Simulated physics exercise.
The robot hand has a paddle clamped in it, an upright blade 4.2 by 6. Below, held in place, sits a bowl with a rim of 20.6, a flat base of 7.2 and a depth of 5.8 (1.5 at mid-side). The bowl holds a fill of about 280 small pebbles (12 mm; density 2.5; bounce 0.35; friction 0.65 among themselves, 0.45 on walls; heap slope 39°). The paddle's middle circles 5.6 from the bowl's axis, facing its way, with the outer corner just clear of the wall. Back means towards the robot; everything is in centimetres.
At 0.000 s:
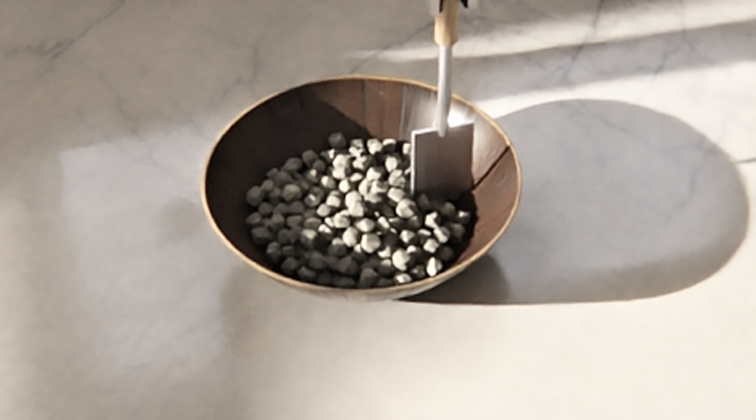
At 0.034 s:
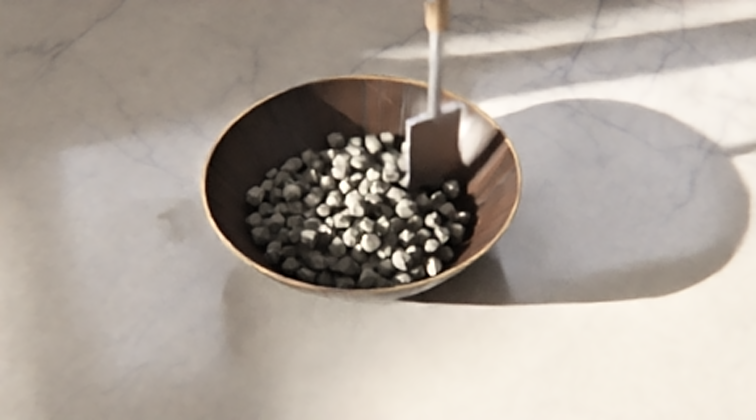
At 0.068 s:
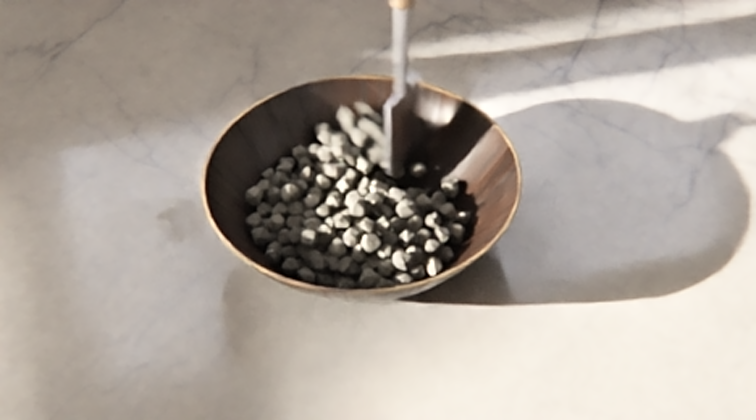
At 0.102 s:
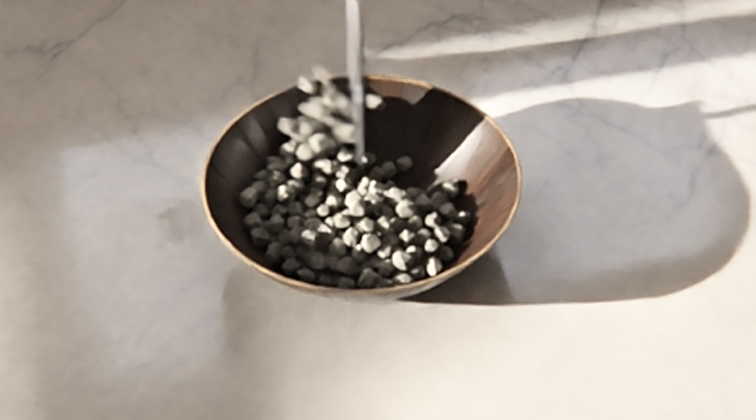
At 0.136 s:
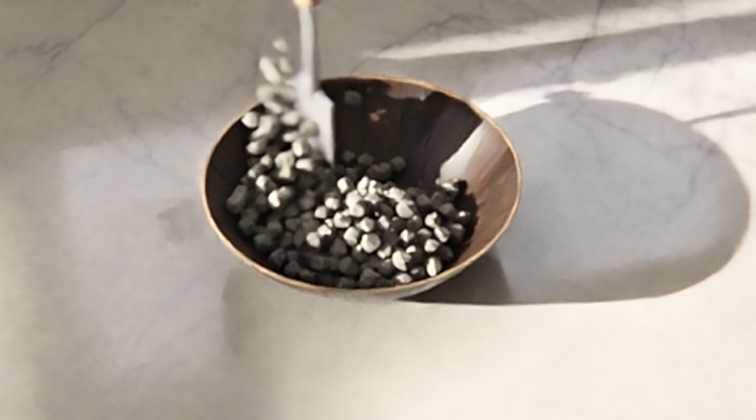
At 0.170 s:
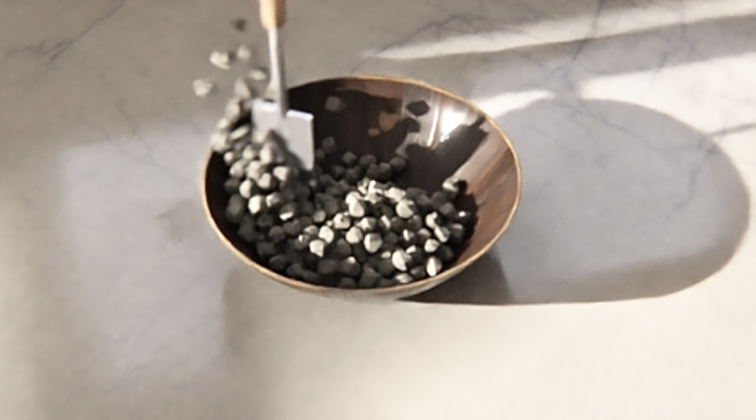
On a sunlit marble surface, a small paddle sweeps leftward around a brown bowl, pushing grey pebbles up and over its left rim.
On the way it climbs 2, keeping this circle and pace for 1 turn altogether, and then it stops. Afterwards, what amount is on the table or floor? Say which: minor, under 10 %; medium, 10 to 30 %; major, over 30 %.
That would be a medium share.
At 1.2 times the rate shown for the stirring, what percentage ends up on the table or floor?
15 %.
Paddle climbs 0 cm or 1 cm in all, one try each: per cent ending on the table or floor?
That gives about 25 per cent and 25 per cent, in order.
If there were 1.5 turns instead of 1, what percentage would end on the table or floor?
Roughly 20 per cent would end up there.
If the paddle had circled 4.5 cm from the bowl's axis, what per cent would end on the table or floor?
It would come to about 15 per cent.
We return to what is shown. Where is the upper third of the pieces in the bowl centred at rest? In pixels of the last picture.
I'd put it at about (376, 233).
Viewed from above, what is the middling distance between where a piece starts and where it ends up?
1 cm.
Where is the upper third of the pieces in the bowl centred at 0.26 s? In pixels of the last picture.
The top third is centred near (322, 257) in the last picture.
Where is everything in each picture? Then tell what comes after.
In the first frame, paddle neck at (444, 109), 0° round; upper third of the load around (359, 208), from x 255 to 460, top at y 140; 283 in the bowl.
In the second frame, paddle neck at (436, 95), 14° round; upper third of the load around (358, 206), from x 255 to 460, top at y 140.
In the third frame, paddle neck at (403, 73), 45° round; upper third of the load around (352, 196), from x 255 to 460, top at y 110.
In the fourth frame, paddle neck at (357, 64), 77° round; upper third of the load around (330, 186), from x 250 to 460, top at y 75.
In the fifth frame, paddle neck at (313, 72), 109° round; upper third of the load around (300, 190), from x 235 to 460, top at y 45; 280 in the bowl, 3 in flight or on the tool.
In the sixth frame, paddle neck at (281, 92), 140° round; upper third of the load around (268, 197), from x 205 to 460, top at y 25; 275 in the bowl, 8 in flight or on the tool.
After 0.26 s, 221° round, highest piece 8 above the table; 261 in the bowl, 4 on the table or floor, 18 in flight or on the tool.
After 0.34 s, 301° round, highest piece 8 above the table; 247 in the bowl, 21 on the table or floor, 15 in flight or on the tool.
After 0.58 s, 0° round, highest piece 5 above the table; 243 in the bowl, 40 on the table or floor.
After 1.28 s, 0° round, highest piece 5 above the table; 243 in the bowl, 40 on the table or floor.
At rest, 243 in the bowl, 40 on the table or floor. That is 14 % on the table or floor.
